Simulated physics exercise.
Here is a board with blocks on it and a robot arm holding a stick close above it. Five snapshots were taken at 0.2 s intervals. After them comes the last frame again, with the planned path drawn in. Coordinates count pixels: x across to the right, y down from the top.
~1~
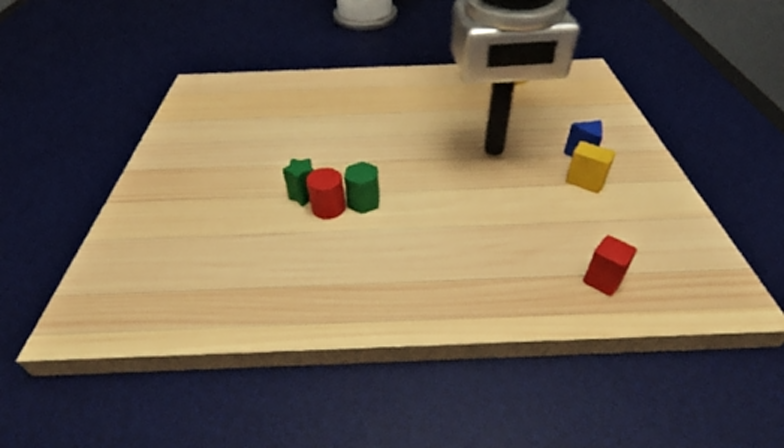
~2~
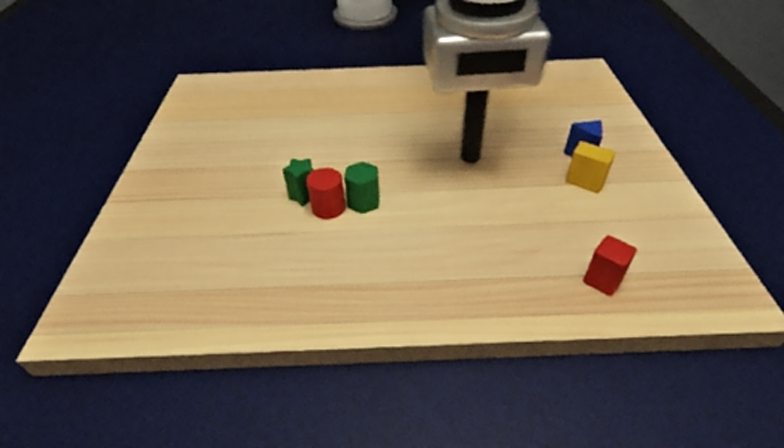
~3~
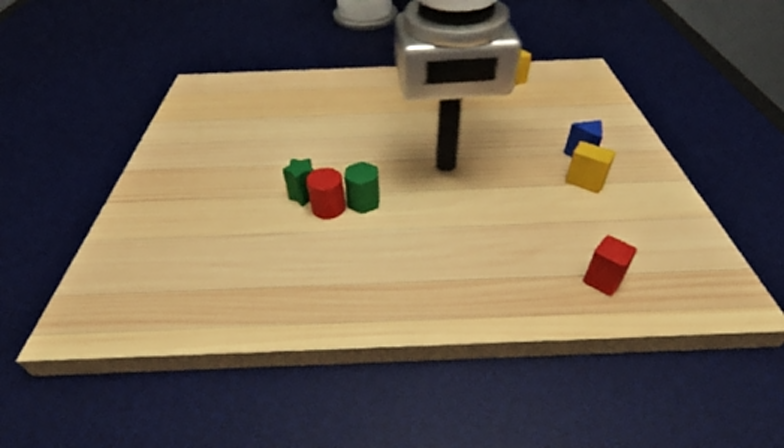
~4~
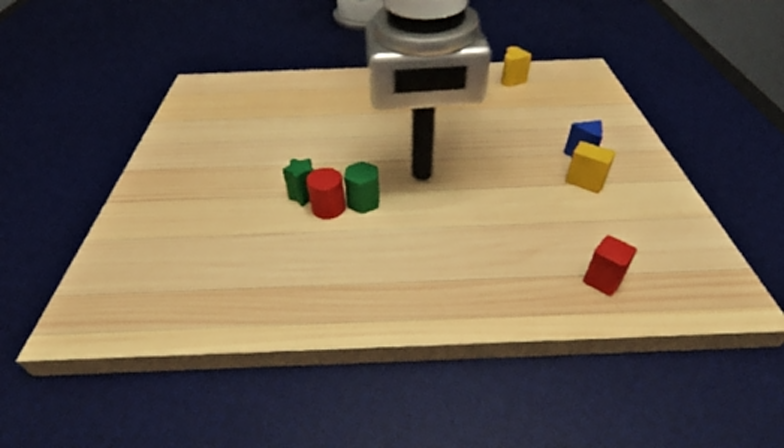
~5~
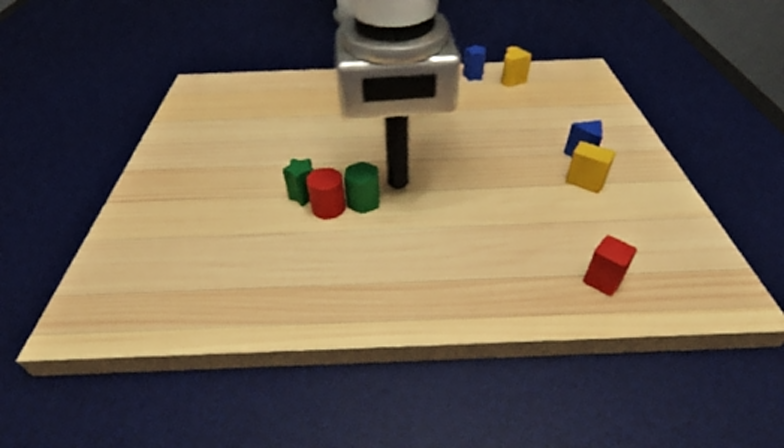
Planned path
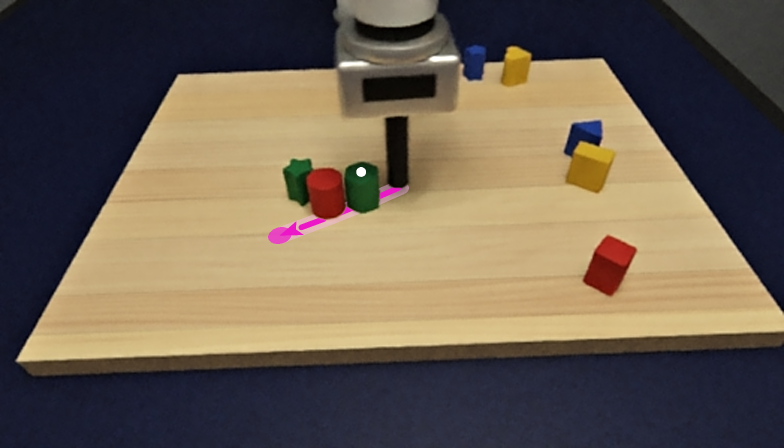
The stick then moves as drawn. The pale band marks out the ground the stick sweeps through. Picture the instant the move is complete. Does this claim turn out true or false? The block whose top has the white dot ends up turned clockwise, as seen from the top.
False.
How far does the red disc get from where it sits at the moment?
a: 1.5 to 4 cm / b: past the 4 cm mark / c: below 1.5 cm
b: Past the 4 cm mark.
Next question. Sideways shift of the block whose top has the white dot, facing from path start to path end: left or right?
It goes left.
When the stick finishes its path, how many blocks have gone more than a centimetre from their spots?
The number will come to 2.
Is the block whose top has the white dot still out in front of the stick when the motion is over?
No - that is not the case.
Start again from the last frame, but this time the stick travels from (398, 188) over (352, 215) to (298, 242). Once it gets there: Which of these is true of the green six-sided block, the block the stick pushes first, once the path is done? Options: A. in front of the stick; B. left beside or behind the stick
The answer is A.
Drawn move, from (398, 188) to (280, 235); the dot is on the green six-sided block.
The first path, step by step. One third of the way, stick (360, 198); red disc (298, 186); green six-sided block (334, 188), turned 25° anticlockwise.
Two thirds of the way, stick (320, 214); red disc (286, 190); green six-sided block (307, 210), turned 85° anticlockwise.
At the end, stick (278, 229); green star still; red disc (253, 192); green six-sided block (298, 218), turned 120° anticlockwise.
